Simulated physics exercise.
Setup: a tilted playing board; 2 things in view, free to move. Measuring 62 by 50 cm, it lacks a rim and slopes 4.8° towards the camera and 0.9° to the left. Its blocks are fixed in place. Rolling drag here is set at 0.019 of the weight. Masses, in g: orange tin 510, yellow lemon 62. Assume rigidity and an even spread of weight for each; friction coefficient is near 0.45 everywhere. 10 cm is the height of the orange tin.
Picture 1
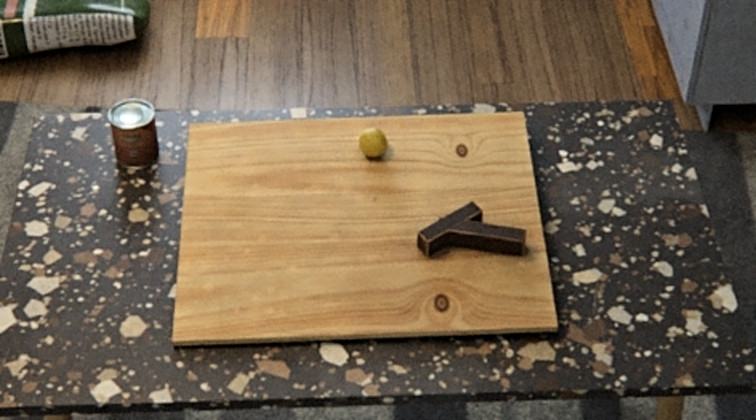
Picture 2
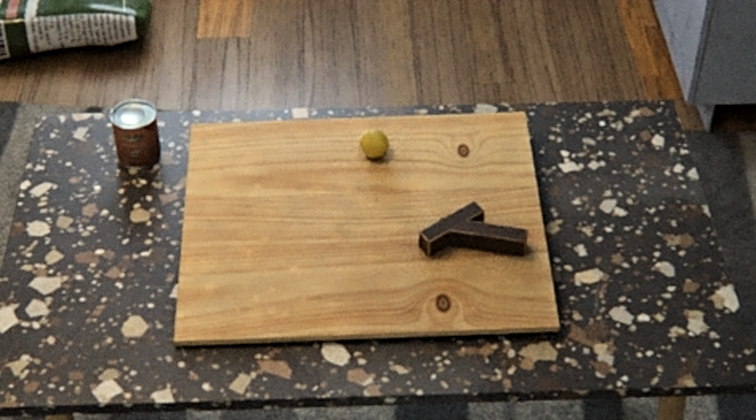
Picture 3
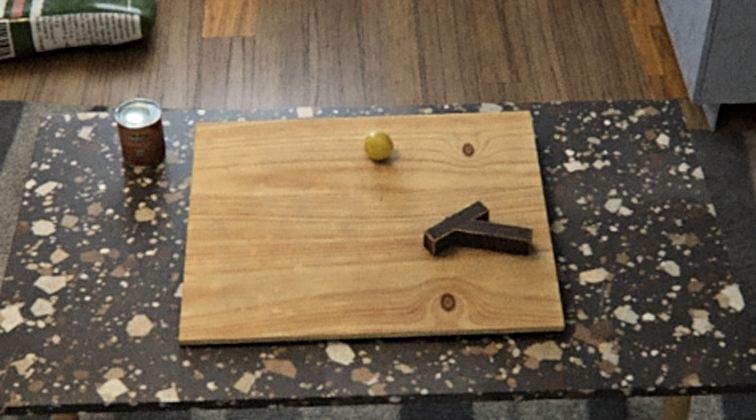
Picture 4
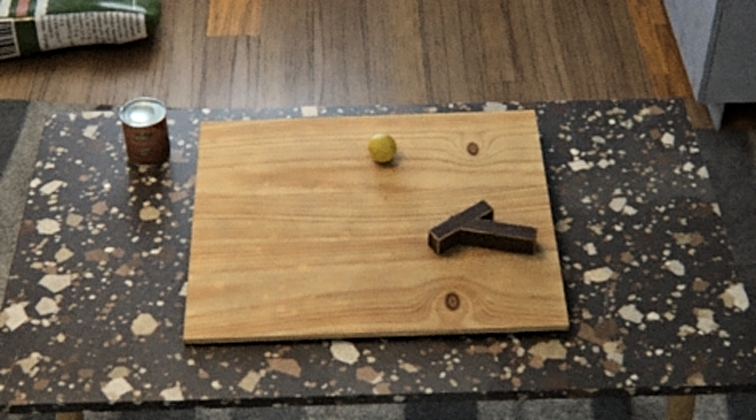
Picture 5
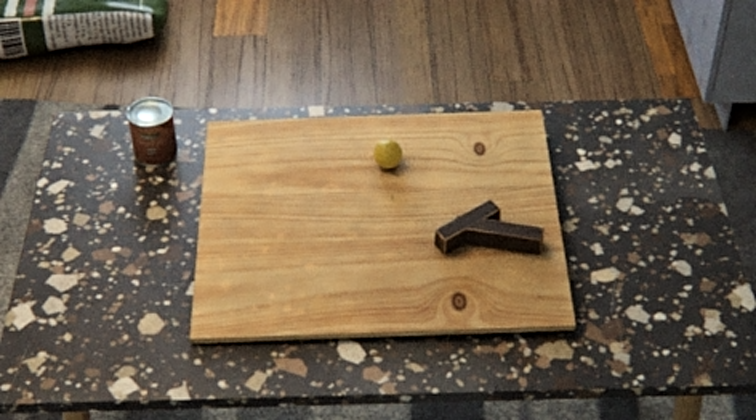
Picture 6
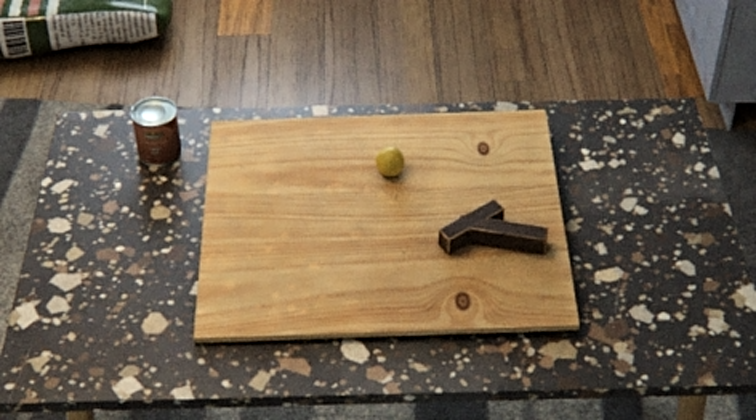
A pale wooden board lies on a dark, speckled tabletop above a plank floor, seen from above at an angle. A small yellow fruit sits near the board's far edge, with a dark brown Y-shaped block to the right, a brownish-orange tin standing left of the board, and a green-and-white bag on the floor behind. The fruit slowly rolls a short way towards the viewer, gaining speed, while the tin and block stay put and the camera drifts slightly left.
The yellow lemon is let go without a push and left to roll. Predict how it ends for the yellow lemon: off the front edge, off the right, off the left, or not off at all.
Watch it go over the front.
Then, 0.60 s after the last picture, 14 cm of board to the near edge; yellow lemon near (370, 255).
Then, 1.00 s after the last picture, it has gone over the near edge; yellow lemon near (346, 374).
By the end, it has gone over the near edge; orange tin in place, give or take 8 cm.
